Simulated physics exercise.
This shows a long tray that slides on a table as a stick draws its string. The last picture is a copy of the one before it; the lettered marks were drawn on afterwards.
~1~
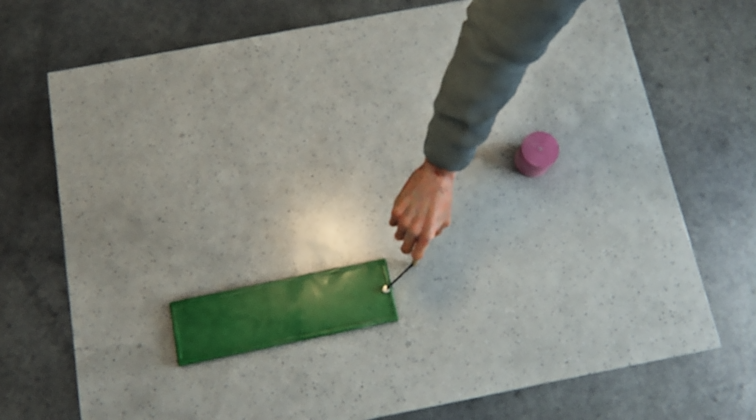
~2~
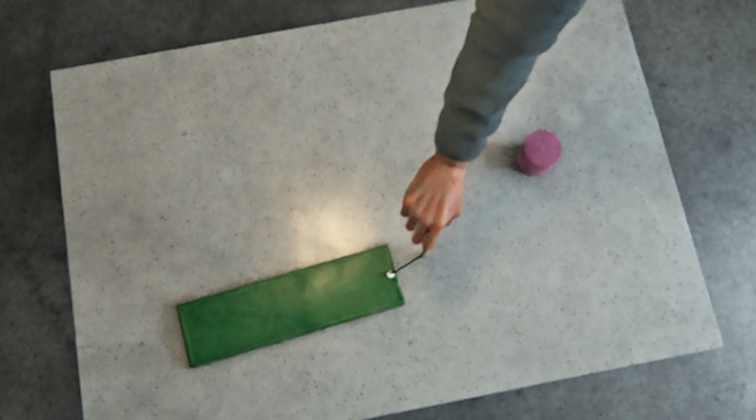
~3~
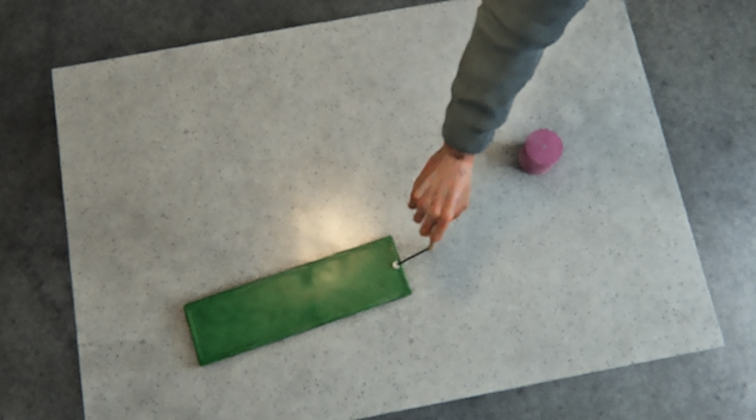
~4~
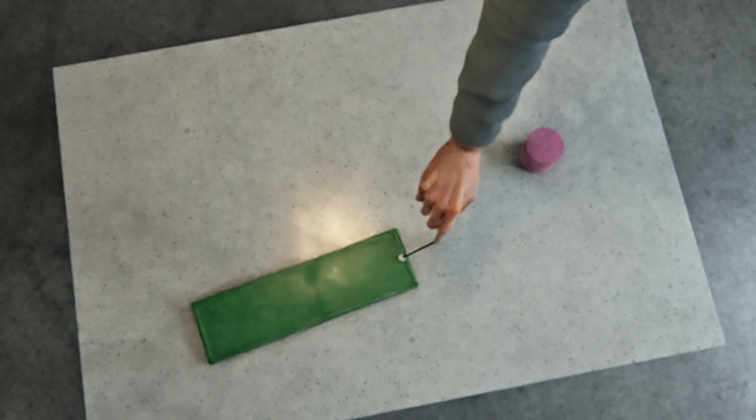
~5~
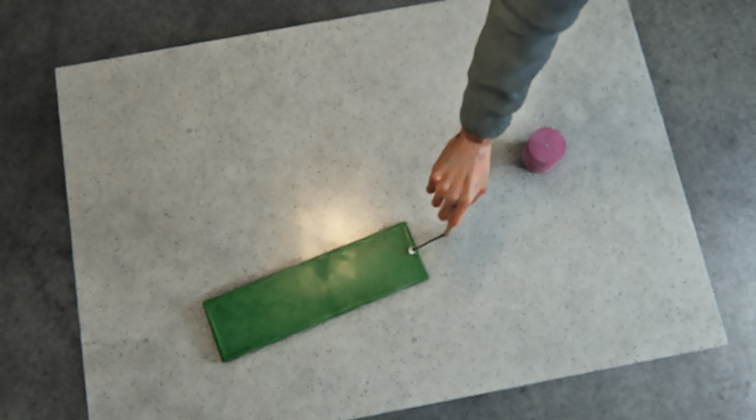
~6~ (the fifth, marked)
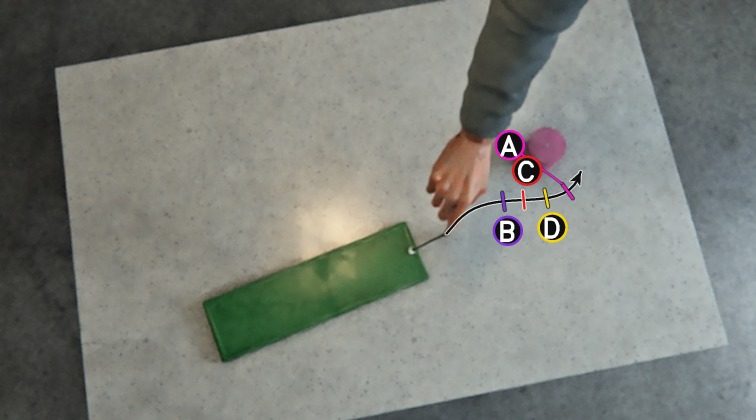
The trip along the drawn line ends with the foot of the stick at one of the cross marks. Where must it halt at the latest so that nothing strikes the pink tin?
All is well up to A.
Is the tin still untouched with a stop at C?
Yes.
On the marked copy, A at (568, 191); B at (504, 201); C at (524, 200); D at (546, 198); the route from (447, 233) via (519, 200) to (581, 172).
Taking A. A third of the way, foot of the stick (483, 206), middle of the tray (358, 267).
Two thirds of the way, foot of the stick (528, 200), middle of the tray (399, 251).
When it is over, foot of the stick (567, 192), middle of the tray (437, 239); nothing has been touched.
As for the rest, B is safe but short; C is safe but short; D is safe but short.
